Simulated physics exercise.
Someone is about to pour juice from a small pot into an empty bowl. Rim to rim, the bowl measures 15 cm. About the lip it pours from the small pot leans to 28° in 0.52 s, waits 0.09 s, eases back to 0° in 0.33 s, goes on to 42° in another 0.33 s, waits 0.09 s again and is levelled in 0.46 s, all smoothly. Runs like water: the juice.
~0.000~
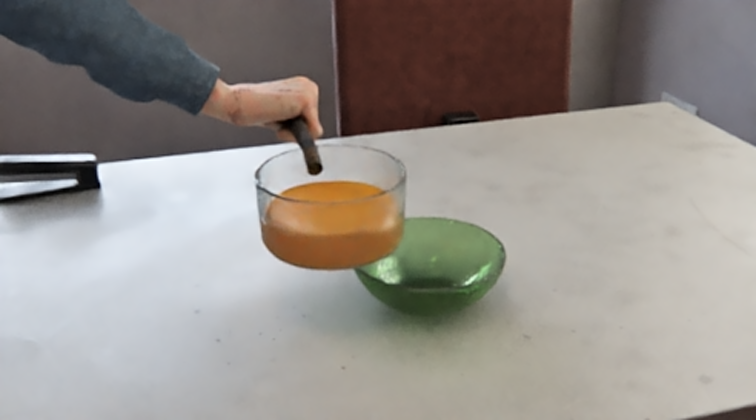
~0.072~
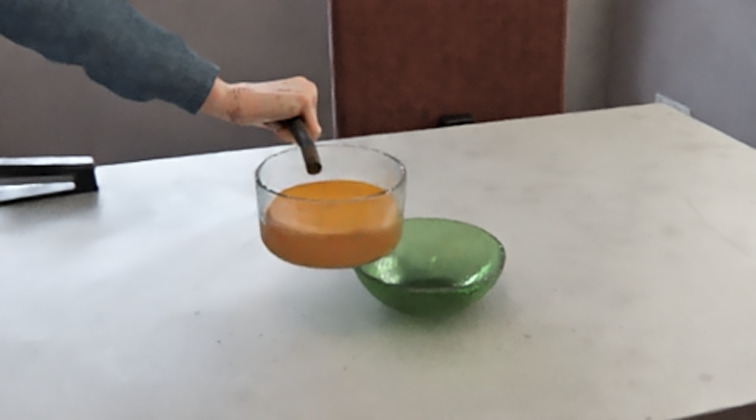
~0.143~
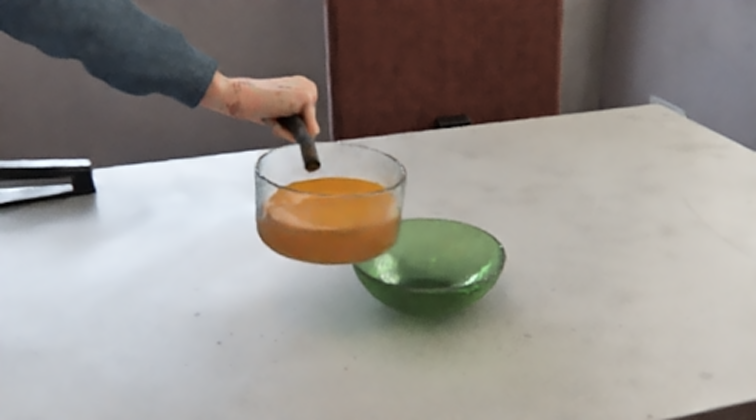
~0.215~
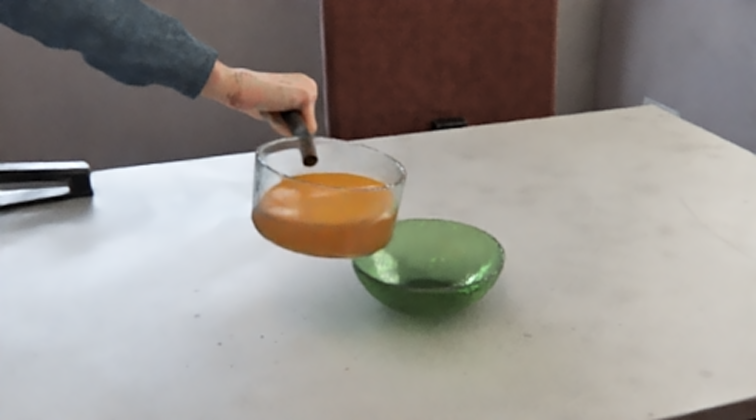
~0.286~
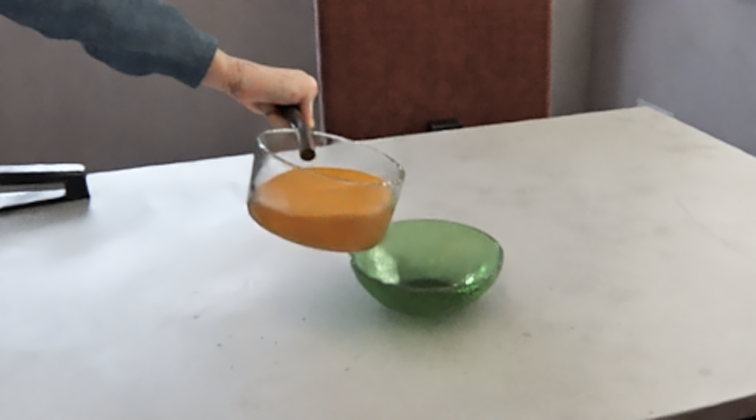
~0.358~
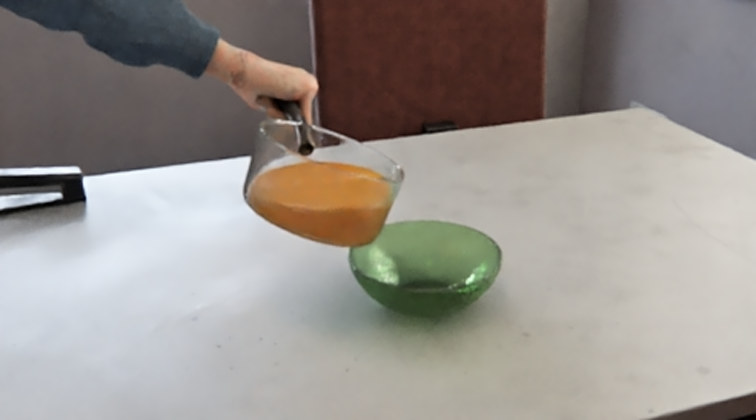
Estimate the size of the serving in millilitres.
Roughly 60 ml is served.
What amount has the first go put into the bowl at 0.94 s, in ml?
Some 0 ml.
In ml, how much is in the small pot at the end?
About 360 ml.
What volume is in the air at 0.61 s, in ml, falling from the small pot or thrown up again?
Roughly 0 ml.
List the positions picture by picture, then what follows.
It leans 0°; its right rim is at (401, 166); the juice meets the walls at (263, 213) and (396, 196); the bowl's rim runs from (354, 264) to (498, 242), in the first picture.
It leans 1°; its right rim is at (401, 166); the juice meets the walls at (262, 214) and (395, 195), in the second picture.
It leans 5°; its right rim is at (401, 167); the juice meets the walls at (260, 211) and (394, 191), in the third picture.
It leans 10°; its right rim is at (400, 167); the juice meets the walls at (255, 205) and (390, 187), in the fourth picture.
It leans 16°; its right rim is at (399, 168); the juice meets the walls at (251, 197) and (388, 183), in the fifth picture.
It leans 22°; its right rim is at (398, 169); the juice meets the walls at (246, 190) and (388, 177), in the sixth picture.
Then, 0.61 s in, the tilt is 28° and the bowl has 0 ml, the small pot 430 ml, and 0 ml is on the table top.
Then, 0.94 s in, the tilt is 0° and the bowl has 0 ml, the small pot 430 ml, and 0 ml is on the table top.
Then, 1.36 s in, the tilt is 42° and the bowl has 0 ml, the small pot 405 ml, and 0 ml is on the table top.
Then, 1.69 s in, the tilt is 8° and the bowl has 60 ml, the small pot 355 ml, and 0 ml is on the table top.
Finally, the bowl has 60 ml, the small pot 355 ml, and 15 ml is on the table top.
